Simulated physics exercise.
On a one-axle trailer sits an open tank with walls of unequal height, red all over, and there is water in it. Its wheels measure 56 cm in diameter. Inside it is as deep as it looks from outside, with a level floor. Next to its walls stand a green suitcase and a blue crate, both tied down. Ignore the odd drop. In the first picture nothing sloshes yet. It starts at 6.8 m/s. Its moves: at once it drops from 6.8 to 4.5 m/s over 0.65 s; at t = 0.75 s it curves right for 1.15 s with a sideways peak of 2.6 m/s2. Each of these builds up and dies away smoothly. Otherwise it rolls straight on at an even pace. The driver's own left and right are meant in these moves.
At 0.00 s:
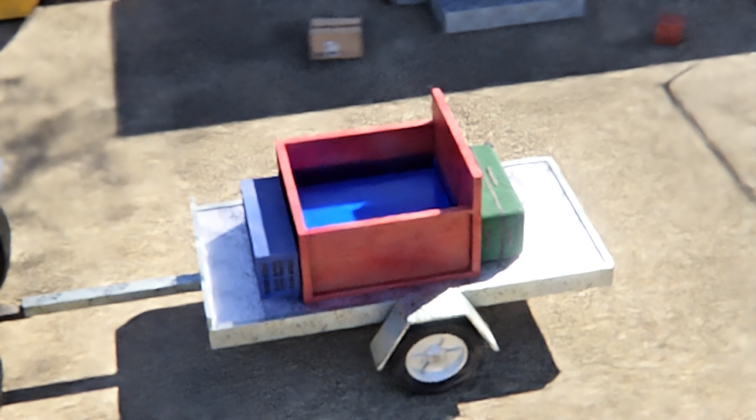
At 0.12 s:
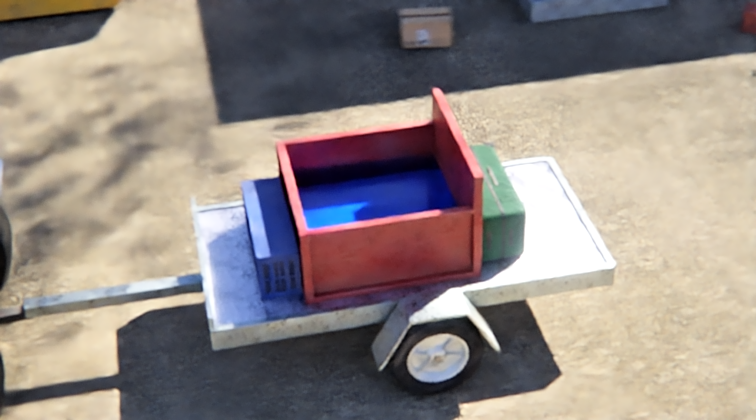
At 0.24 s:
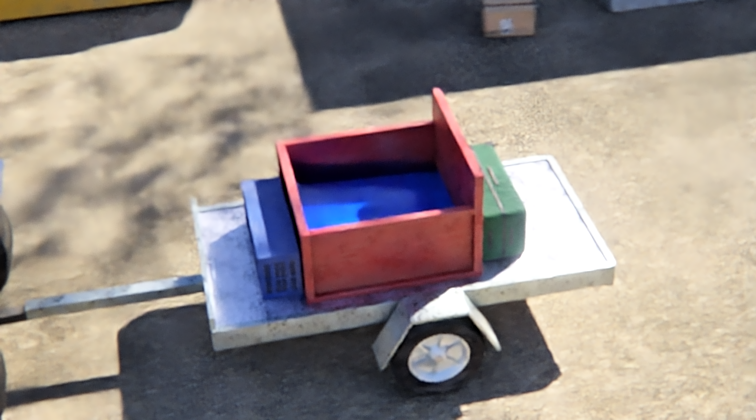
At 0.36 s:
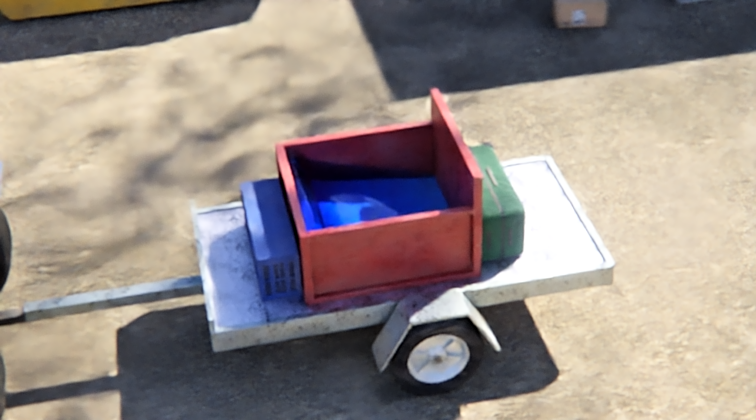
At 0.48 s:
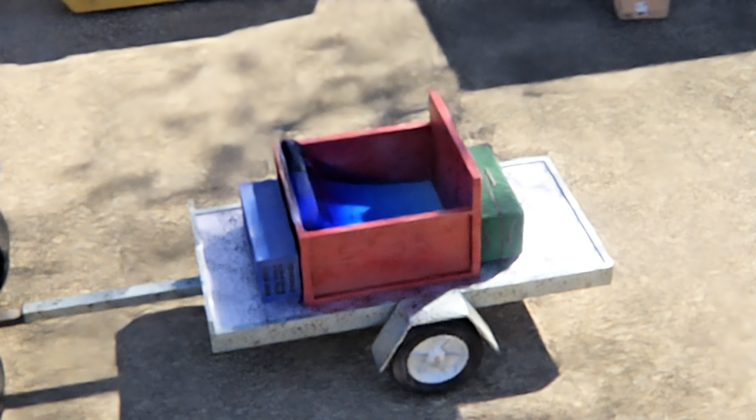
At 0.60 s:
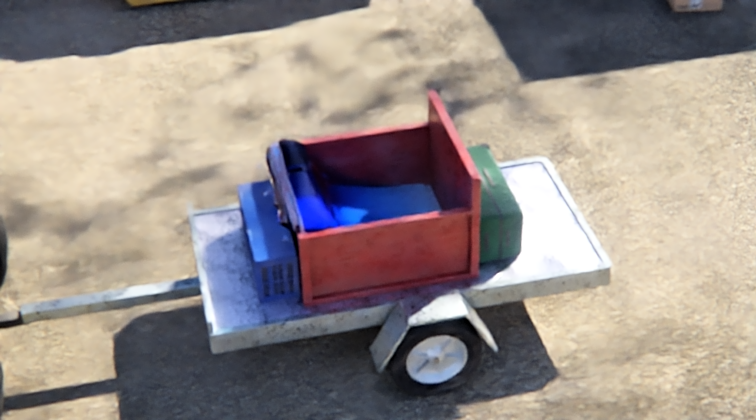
To begin with, a trailer carrying an open red tank between a blue crate and a green case rolls left, the blue water inside lying flat. As the trailer slows, the water tilts, sinking at the right and climbing steeply up the left end to the rim.
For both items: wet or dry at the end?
First the green suitcase: It gets wet. The blue crate takes a soaking.
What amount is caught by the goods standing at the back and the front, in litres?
Roughly 5 and 15 L.
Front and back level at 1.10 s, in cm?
Front 24 cm, back 34 cm.
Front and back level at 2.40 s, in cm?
Front 24 cm, back 18 cm.
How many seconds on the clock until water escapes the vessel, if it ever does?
Near 0.7 s.
Then, 1.10 s in, front 24 cm, middle 21 cm, back 33 cm above the floor; the loss stands at 7 per cent, over the front.
Then, 1.70 s in, front 12 cm, middle 29 cm, back 26 cm above the floor; the loss stands at 11 per cent, over the front.
Then, 2.40 s in, front 25 cm, middle 30 cm, back 18 cm above the floor; the loss stands at 14 per cent, over the front and the near side.
Then, 4.89 s in, the loss stands at 16 per cent, over the front and the near side; the green suitcase has caught 5 litres and the blue crate 15 litres.
